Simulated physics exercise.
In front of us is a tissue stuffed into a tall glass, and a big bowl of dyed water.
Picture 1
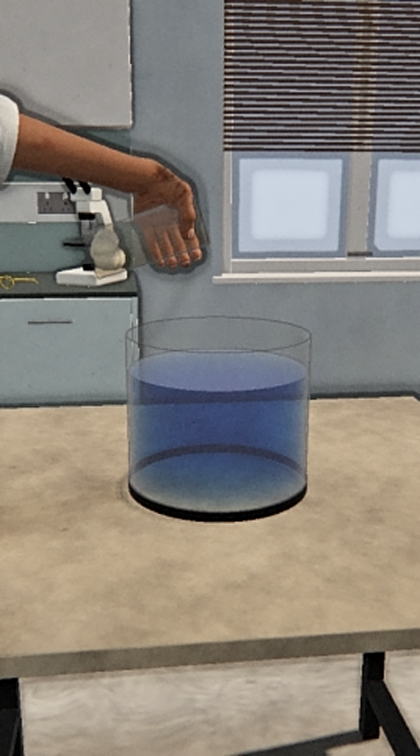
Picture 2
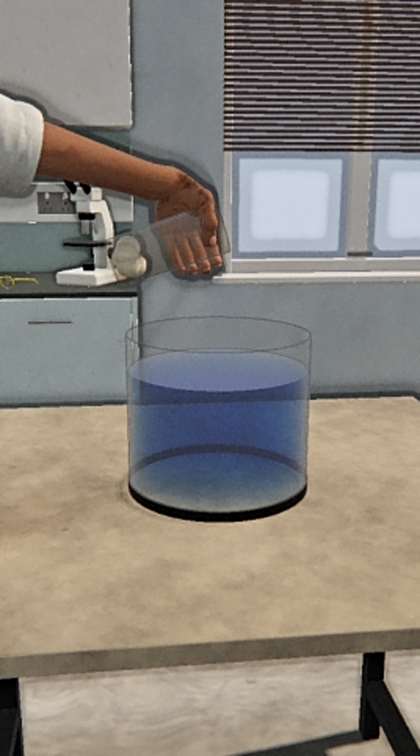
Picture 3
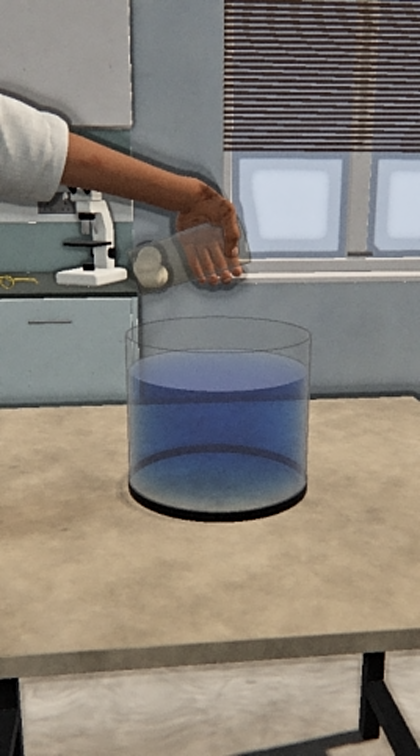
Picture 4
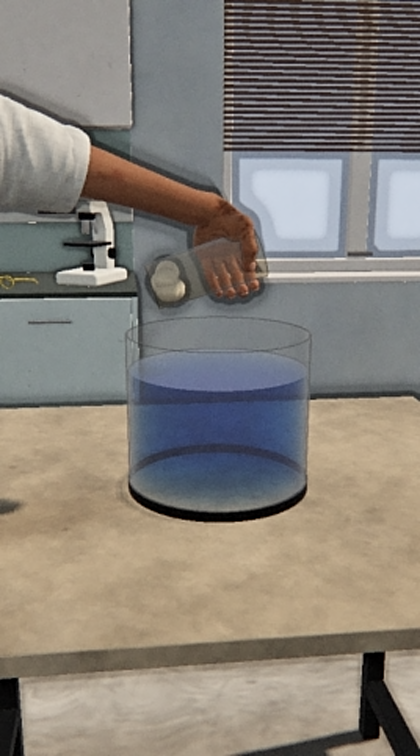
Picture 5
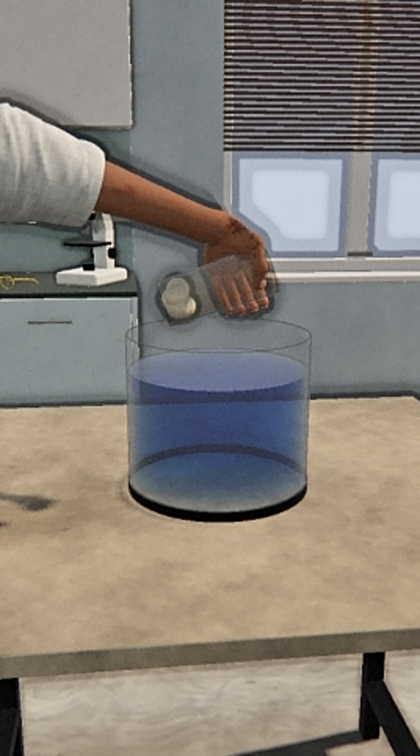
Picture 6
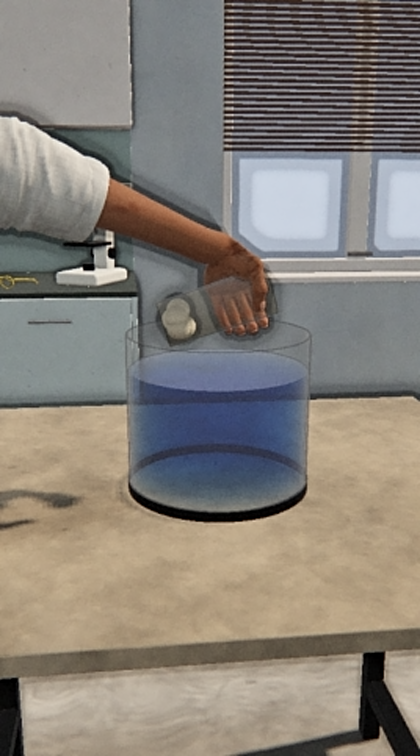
A hand lowers a sideways glass with a tissue inside toward a bowl of blue water.
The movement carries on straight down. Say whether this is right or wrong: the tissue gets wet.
Right.
Soon after, the tall glass enters the dyed water.
Later, dyed water pours in as the air escapes.
In the end, the tall glass is under, flooded, and the tissue is wet.
